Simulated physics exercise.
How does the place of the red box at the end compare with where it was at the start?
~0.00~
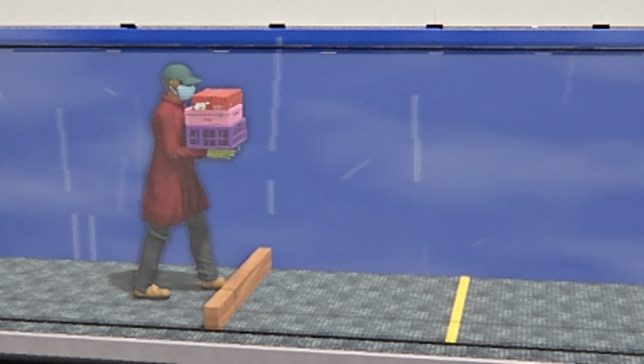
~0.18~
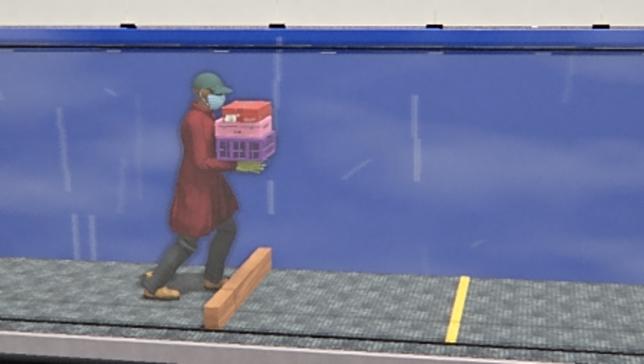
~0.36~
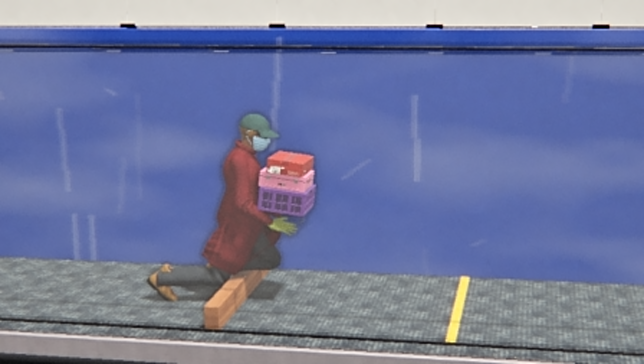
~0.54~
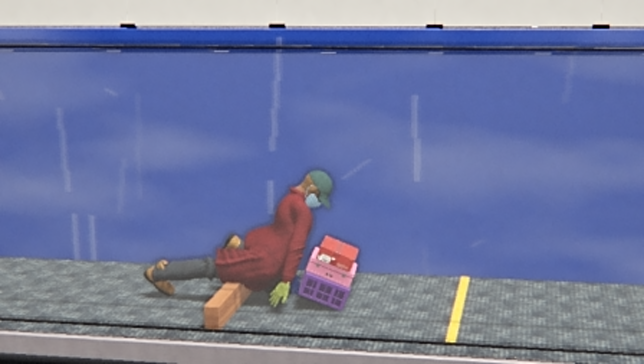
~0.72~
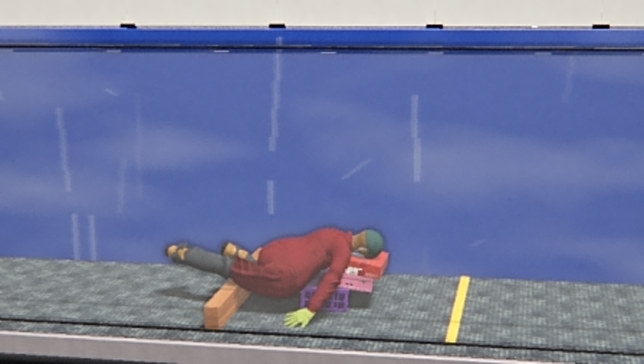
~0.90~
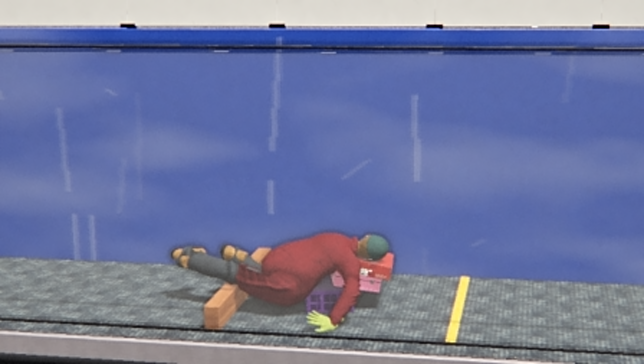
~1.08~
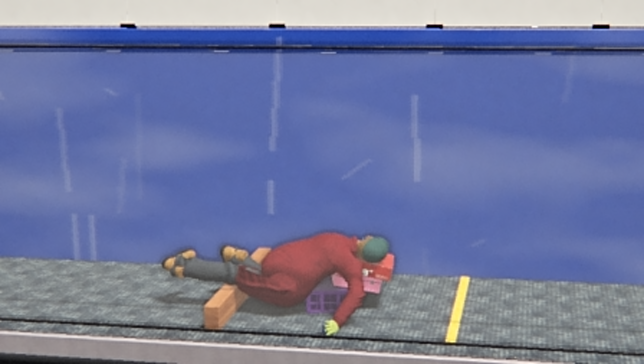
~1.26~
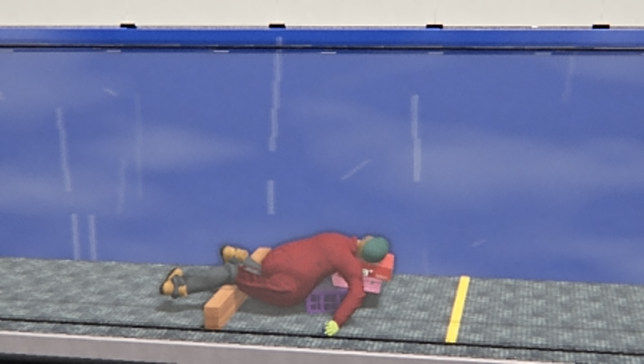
At the start the red box was held up at the top of the stack in the figure's arms, left of the beam. By the end it was farther right and much lower, down near the floor by the figure's head, short of the yellow line.
